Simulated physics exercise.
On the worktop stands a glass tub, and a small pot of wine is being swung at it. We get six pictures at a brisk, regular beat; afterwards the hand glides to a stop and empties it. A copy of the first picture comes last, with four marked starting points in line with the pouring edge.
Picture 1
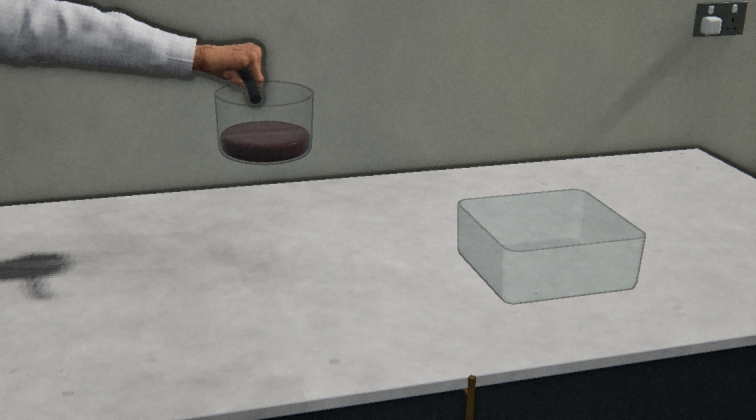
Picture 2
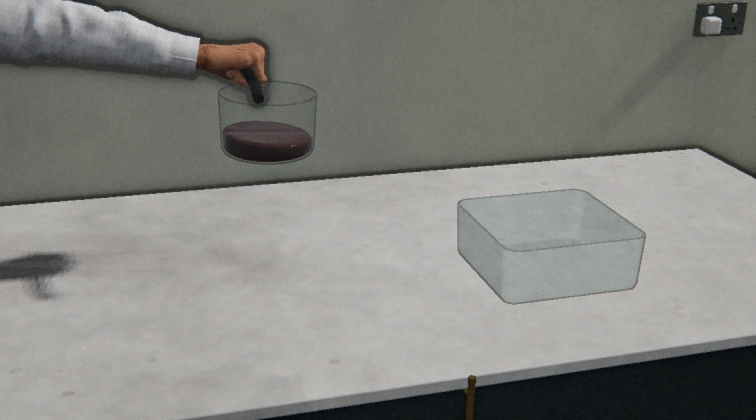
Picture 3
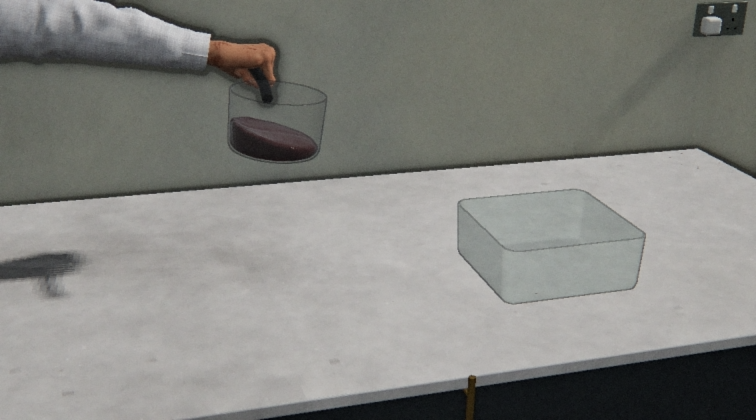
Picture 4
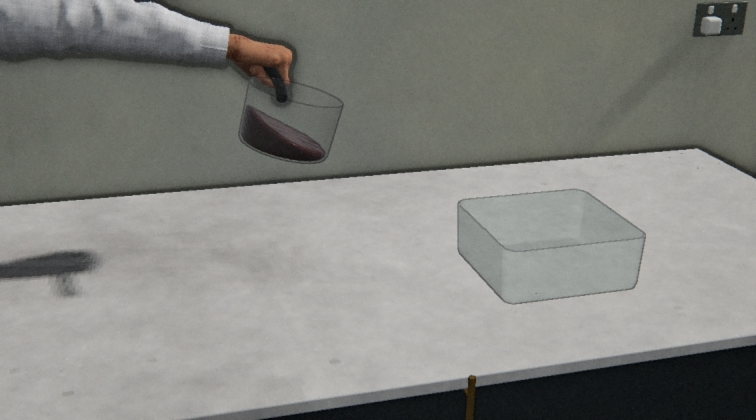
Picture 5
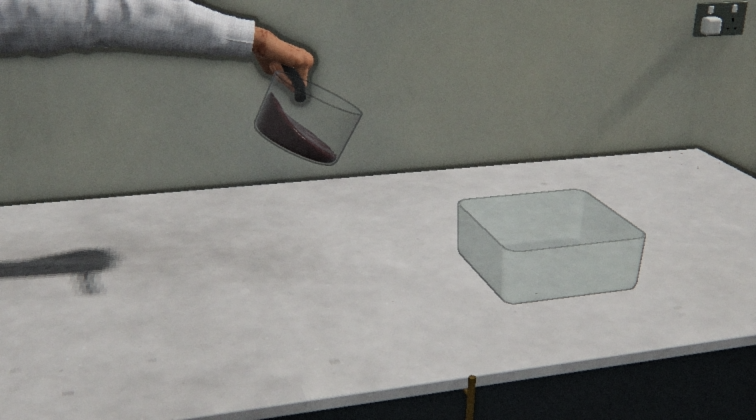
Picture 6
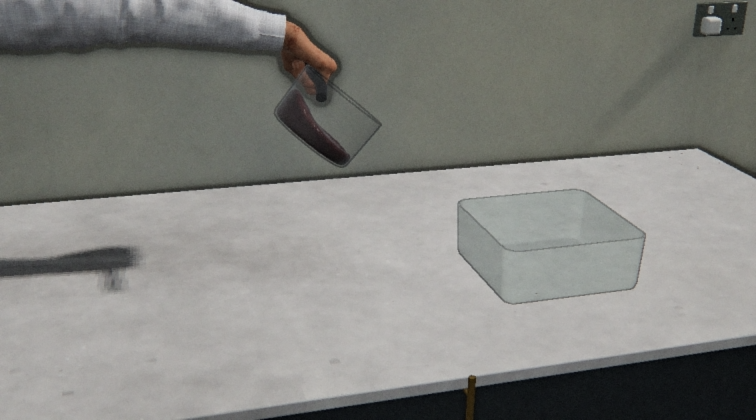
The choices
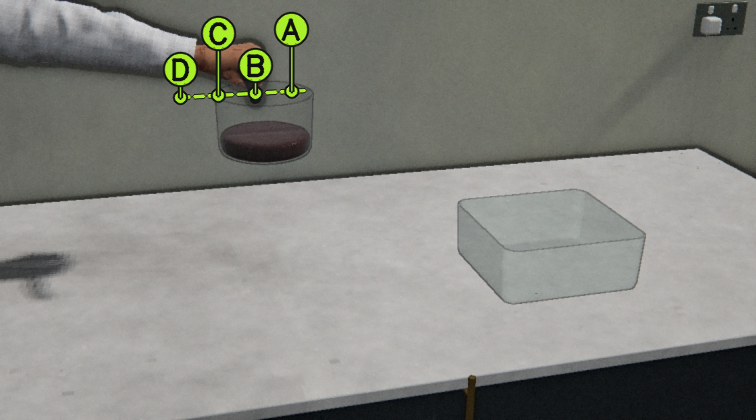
A hand moves a small pot of wine right and tips it toward a glass tub.
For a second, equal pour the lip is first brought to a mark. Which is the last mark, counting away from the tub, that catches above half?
B will do.
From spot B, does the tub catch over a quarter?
Yes.
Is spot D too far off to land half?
Yes, it does.
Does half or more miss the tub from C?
Yes.
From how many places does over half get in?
Two of them.
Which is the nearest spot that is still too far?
Here it is spot C.
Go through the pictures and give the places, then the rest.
Upright, lip at (310, 90); tub from (500, 303) to (635, 286); nothing has left yet, in the first picture.
Upright, lip at (313, 90); nothing has left yet, in the second picture.
Tipped about 6°, lip at (324, 94); nothing has left yet, in the third picture.
Tipped about 15°, lip at (340, 100); nothing has left yet, in the fourth picture.
Tipped about 26°, lip at (359, 109); nothing has left yet, in the fifth picture.
Tipped about 40°, lip at (378, 120); nothing has left yet, in the sixth picture.
On the marked copy, A at (291, 91); B at (255, 93); C at (218, 95); D at (180, 97).
For spot A, about 70 % lands in the tub, 13 % falls short and 17 % goes beside or beyond.
For spot B, about 62 % lands in the tub, 21 % falls short and 17 % goes beside or beyond.
For spot C, about 24 % lands in the tub, 67 % falls short and 9 % goes beside or beyond.
For spot D, about 2 % lands in the tub, 93 % falls short and 5 % goes beside or beyond.
